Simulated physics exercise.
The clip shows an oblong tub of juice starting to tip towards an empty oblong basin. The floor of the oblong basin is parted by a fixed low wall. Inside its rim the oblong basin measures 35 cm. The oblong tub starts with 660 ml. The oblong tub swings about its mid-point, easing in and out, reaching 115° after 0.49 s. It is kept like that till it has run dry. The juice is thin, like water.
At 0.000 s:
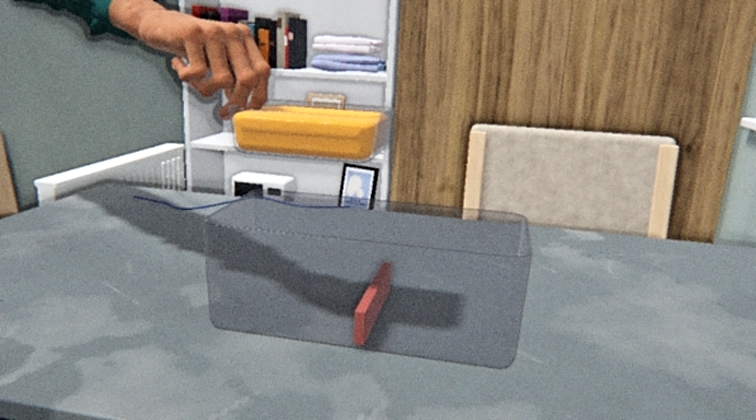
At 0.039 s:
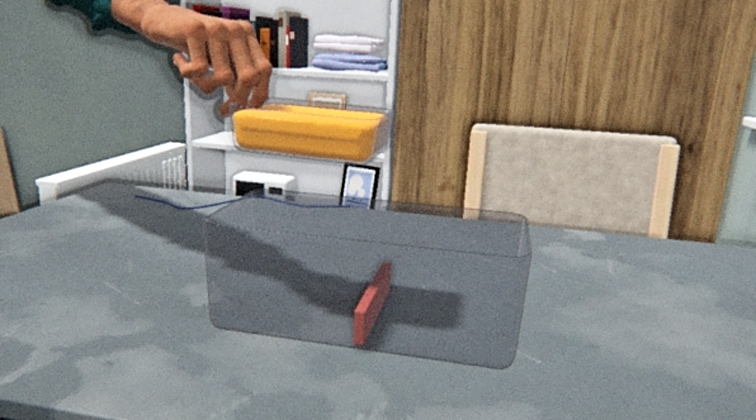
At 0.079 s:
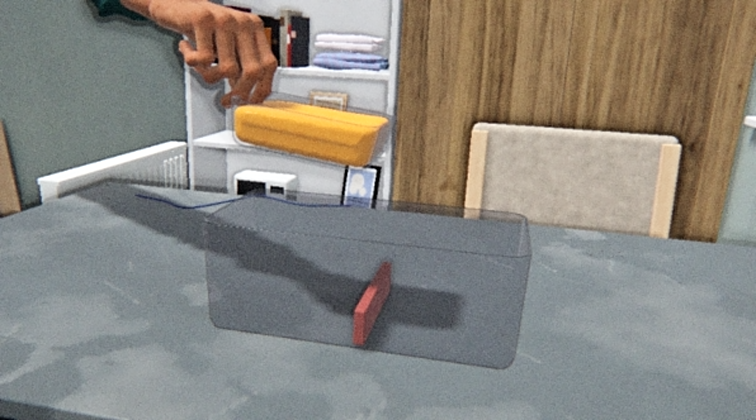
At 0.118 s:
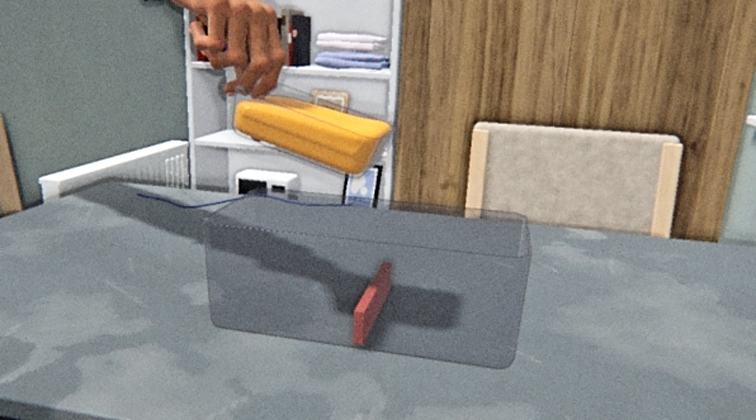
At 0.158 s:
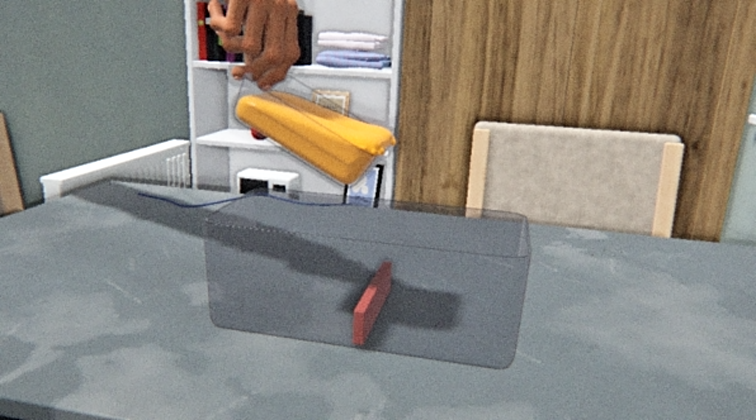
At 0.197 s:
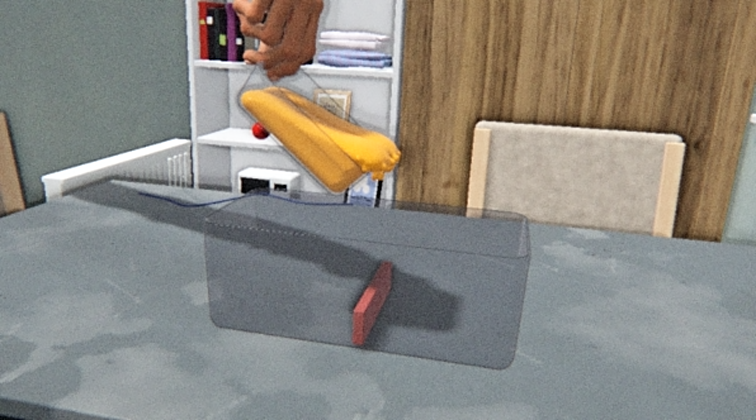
A clear oblong tub of orange-yellow juice, level at first beneath a hand at upper left, tilts slowly and then faster, its right end dropping as juice slides to that rim and begins crossing it. Below, a clear, empty oblong basin with a small red upright piece rests on a grey table. The still, near-level view shows white shelves, a pale chair and wood panelling behind, while the hand shifts slightly right.
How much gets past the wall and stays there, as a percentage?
About 70 per cent.
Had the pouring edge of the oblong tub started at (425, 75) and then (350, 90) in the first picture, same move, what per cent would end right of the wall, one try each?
In turn about 75 and 45 per cent.
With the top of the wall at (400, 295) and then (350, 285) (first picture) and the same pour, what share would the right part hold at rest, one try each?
In turn about 40 and 75 per cent.
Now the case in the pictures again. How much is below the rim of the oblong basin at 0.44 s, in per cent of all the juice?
About 90 per cent.
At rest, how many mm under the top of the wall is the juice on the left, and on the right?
Some 34 mm on the left and 22 mm on the right.
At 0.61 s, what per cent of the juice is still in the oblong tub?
Near 0 in a hundred.
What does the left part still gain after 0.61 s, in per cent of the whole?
About 9 per cent.
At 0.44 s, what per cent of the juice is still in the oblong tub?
Near 7 in a hundred.
By 0.44 s the tilt is 111° and 7 per cent is still to pour, 12 is left of the wall and 79 right of it.
By 0.61 s the tilt is 115° and 0 per cent is still to pour, 19 is left of the wall and 63 right of it.
By 0.79 s the tilt is 115° and 0 per cent is still to pour, 25 is left of the wall and 73 right of it.
By 0.99 s the tilt is 115° and 0 per cent is still to pour, 28 is left of the wall and 70 right of it.
At rest 28 per cent lies left of the wall, 70 right of it and 2 outside.
